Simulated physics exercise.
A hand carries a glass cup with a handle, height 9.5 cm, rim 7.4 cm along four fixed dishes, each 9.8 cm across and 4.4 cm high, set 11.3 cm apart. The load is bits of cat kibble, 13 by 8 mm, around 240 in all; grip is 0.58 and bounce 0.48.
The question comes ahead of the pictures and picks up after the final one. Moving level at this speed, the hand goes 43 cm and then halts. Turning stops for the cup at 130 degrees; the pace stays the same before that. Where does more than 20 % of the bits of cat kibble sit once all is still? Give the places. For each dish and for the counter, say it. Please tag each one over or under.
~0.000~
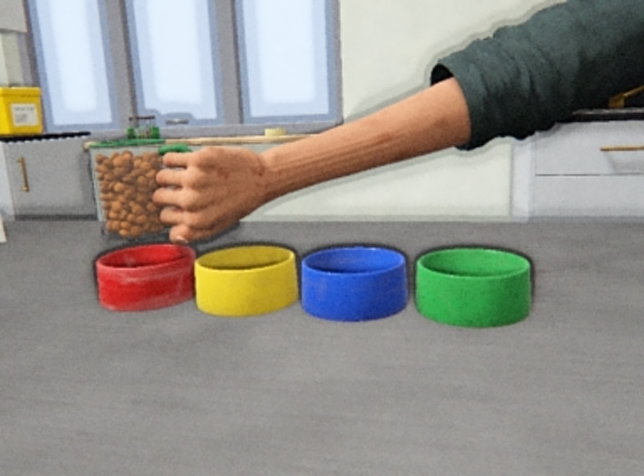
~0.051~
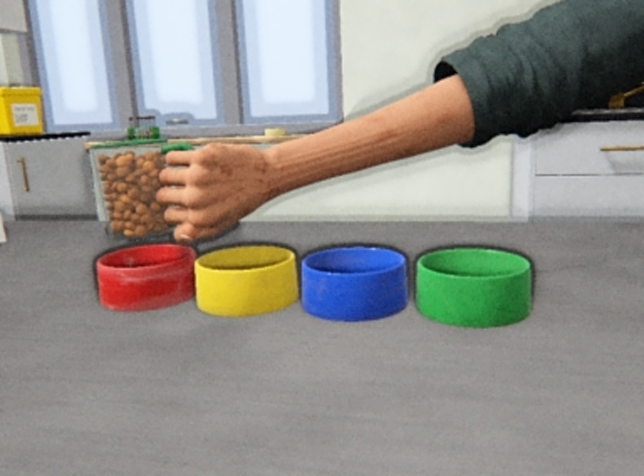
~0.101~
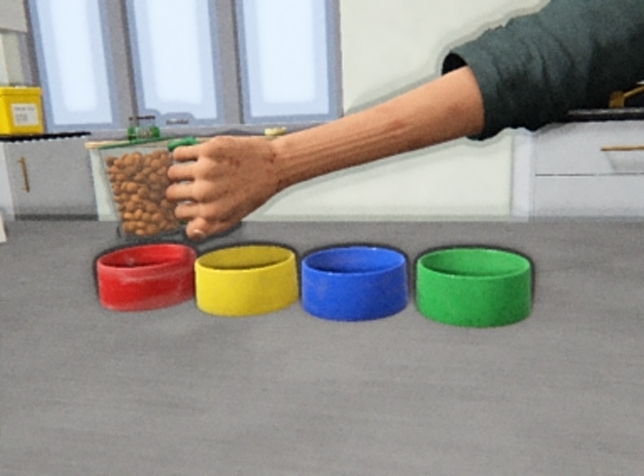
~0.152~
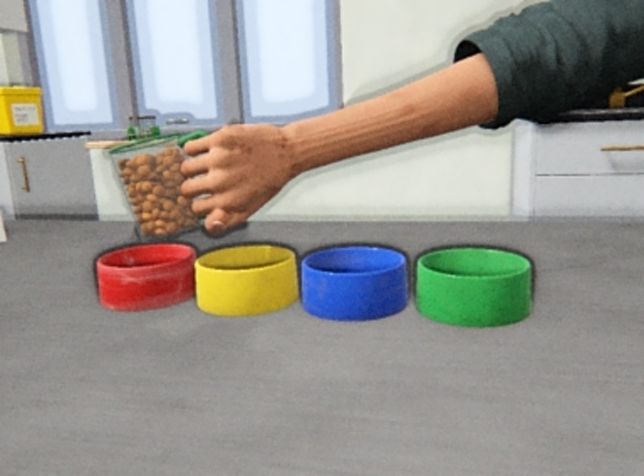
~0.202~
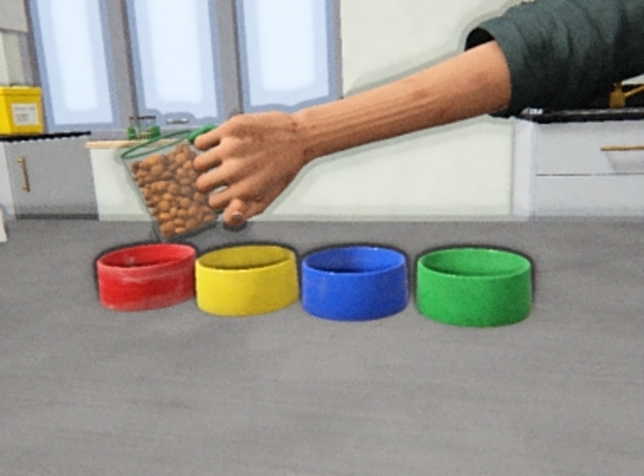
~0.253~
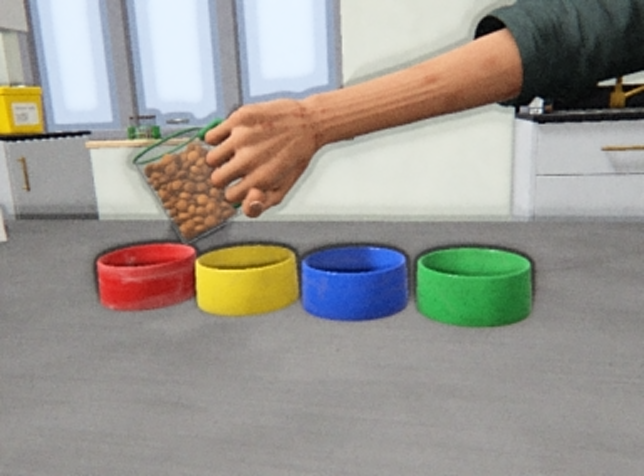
Red dish - under; blue dish - over; green dish - over; yellow dish - under; counter - under.
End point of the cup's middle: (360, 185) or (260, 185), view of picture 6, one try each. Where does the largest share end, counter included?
Blue; yellow.
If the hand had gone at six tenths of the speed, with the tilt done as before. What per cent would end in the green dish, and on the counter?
Green 0, counter 30.
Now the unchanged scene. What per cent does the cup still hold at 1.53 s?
0 %.
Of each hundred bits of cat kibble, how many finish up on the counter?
15 per cent.
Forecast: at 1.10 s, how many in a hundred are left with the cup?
Near 35 per cent of the load.
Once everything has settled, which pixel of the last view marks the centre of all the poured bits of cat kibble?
(443, 290).
After 0.76 s, tilt 96 degrees; cup holds 95 %.
Then, at 1.10 s, tilt 130 degrees; cup holds 35 %, blue 30 %, green 25 %.
After 1.53 s, tilt 130 degrees; cup holds 0 %, blue 30 %, green 55 %.
By 1.8 s all is still; red 0 %, blue 30 %, green 55 %, yellow 0 %, counter 15 %.
